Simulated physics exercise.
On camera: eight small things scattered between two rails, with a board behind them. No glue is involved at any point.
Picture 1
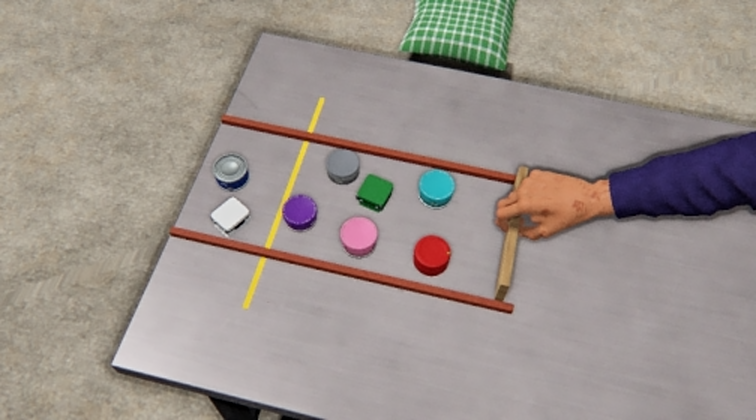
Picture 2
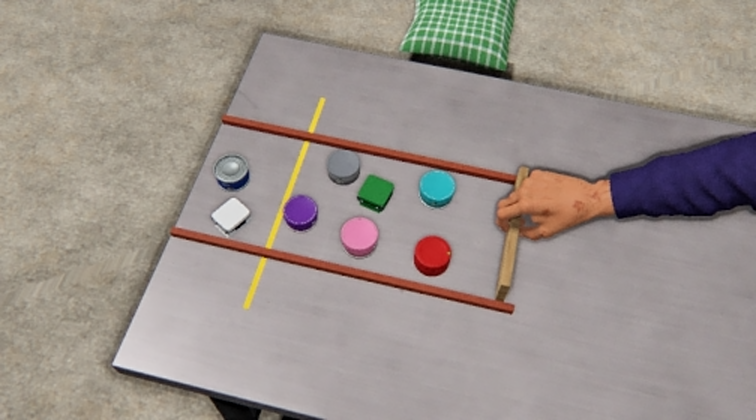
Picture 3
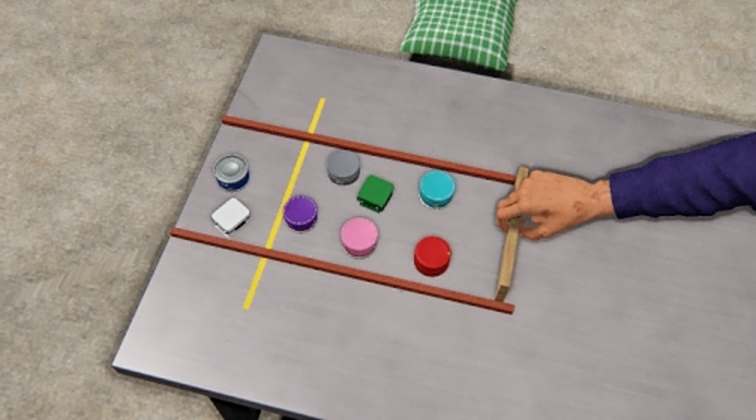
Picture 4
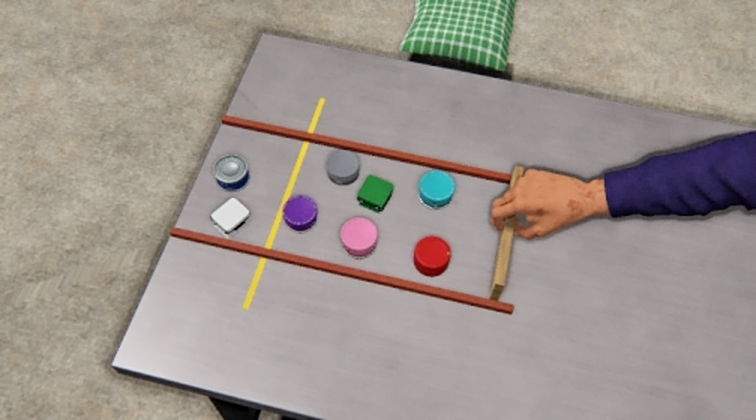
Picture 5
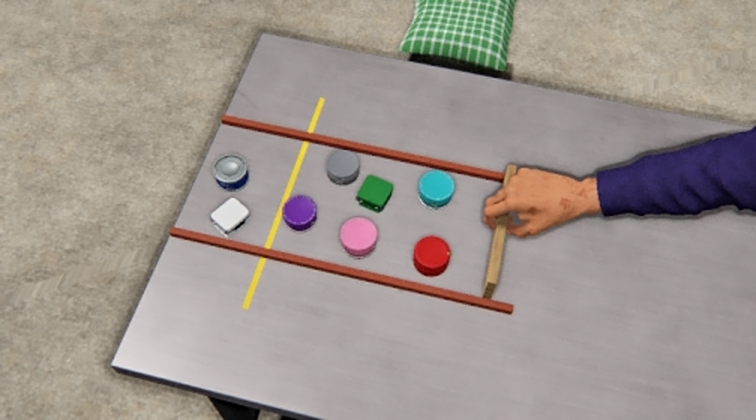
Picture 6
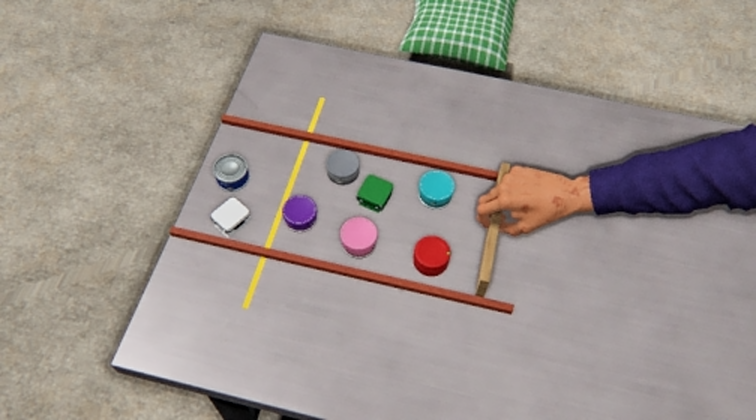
At the start, eight small objects, including a tin, a white case and colourful round containers, sit between two red rails, with a hand holding a wooden board behind them at the right. The board stays almost still at first, then the hand slides it slightly left, while the objects remain in place.
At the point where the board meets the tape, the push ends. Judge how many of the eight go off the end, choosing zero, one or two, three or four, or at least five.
Zero go off.
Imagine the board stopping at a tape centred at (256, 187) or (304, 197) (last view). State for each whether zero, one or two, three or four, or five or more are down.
One or two; none.
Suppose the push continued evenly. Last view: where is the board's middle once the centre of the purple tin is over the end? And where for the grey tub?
The middle is at (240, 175) when it's the purple tin, and at (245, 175) when it's the grey tub.
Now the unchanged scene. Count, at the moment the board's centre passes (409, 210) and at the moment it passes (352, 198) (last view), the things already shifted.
The count reaches 4 first and 6 second.
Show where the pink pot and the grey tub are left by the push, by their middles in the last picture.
The first comes to rest at (221, 220), and the second at (253, 144).
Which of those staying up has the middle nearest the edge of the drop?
That's the white case, it ends up nearest.
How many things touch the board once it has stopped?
3 are in contact with it.
A little later, none off yet; blue tin at rest near (231, 173); white case at rest near (232, 218); purple tin at rest near (300, 214).
Next, none off yet; blue tin at rest near (231, 173); white case at rest near (232, 218); purple tin shifted about its own width near (272, 199).
When it is over, the number that fall off is zero.
